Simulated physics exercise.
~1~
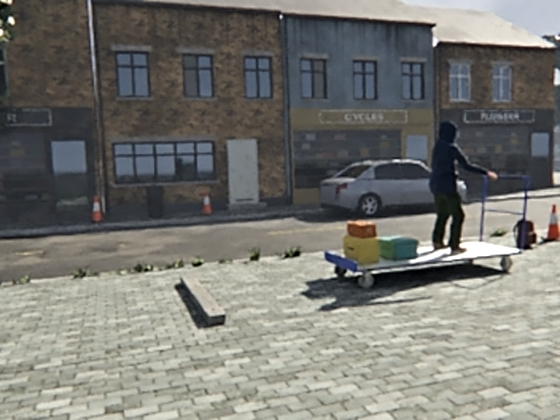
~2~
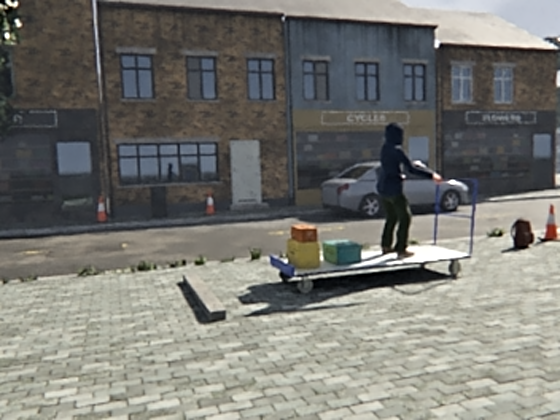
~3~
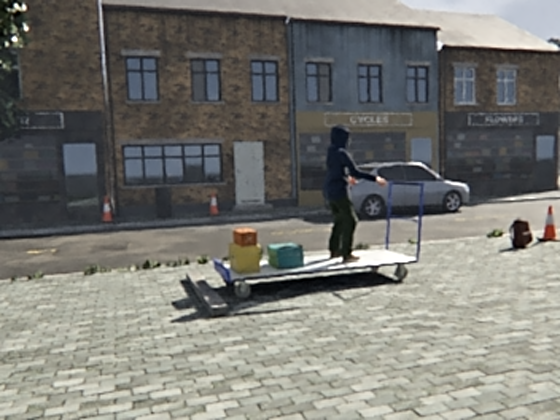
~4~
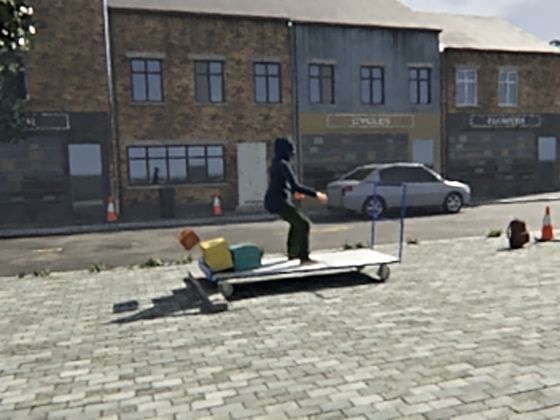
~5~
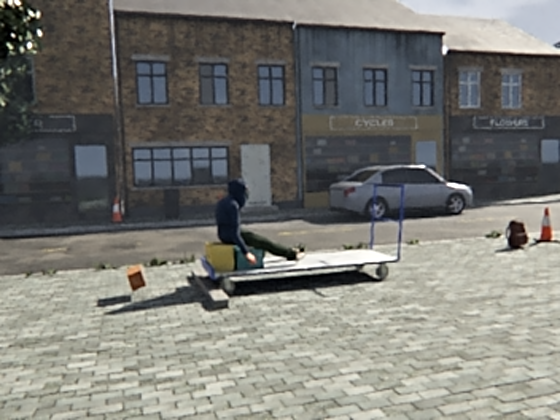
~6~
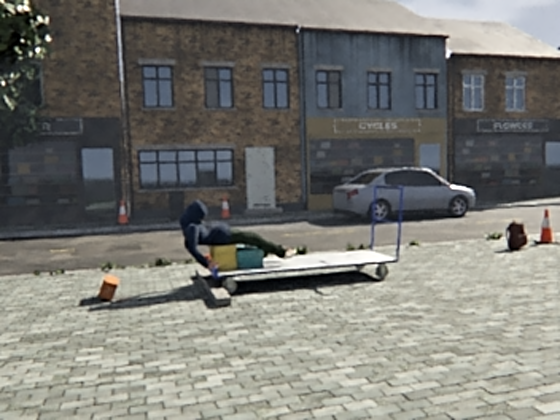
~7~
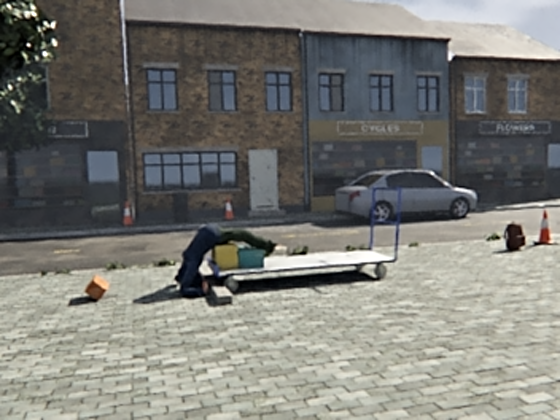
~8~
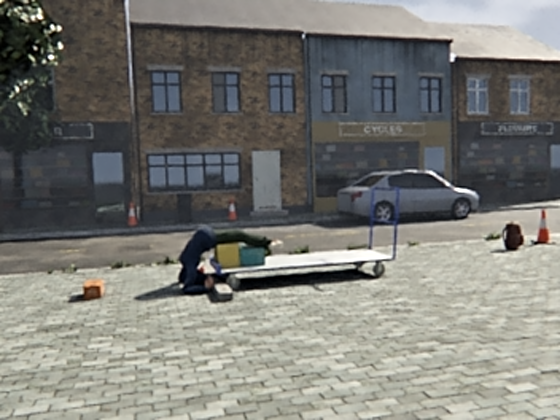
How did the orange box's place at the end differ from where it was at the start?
At the start it sat on top of the yellow box on the trolley, but by the end it lay on the paving farther left, beyond the front of the stopped trolley.
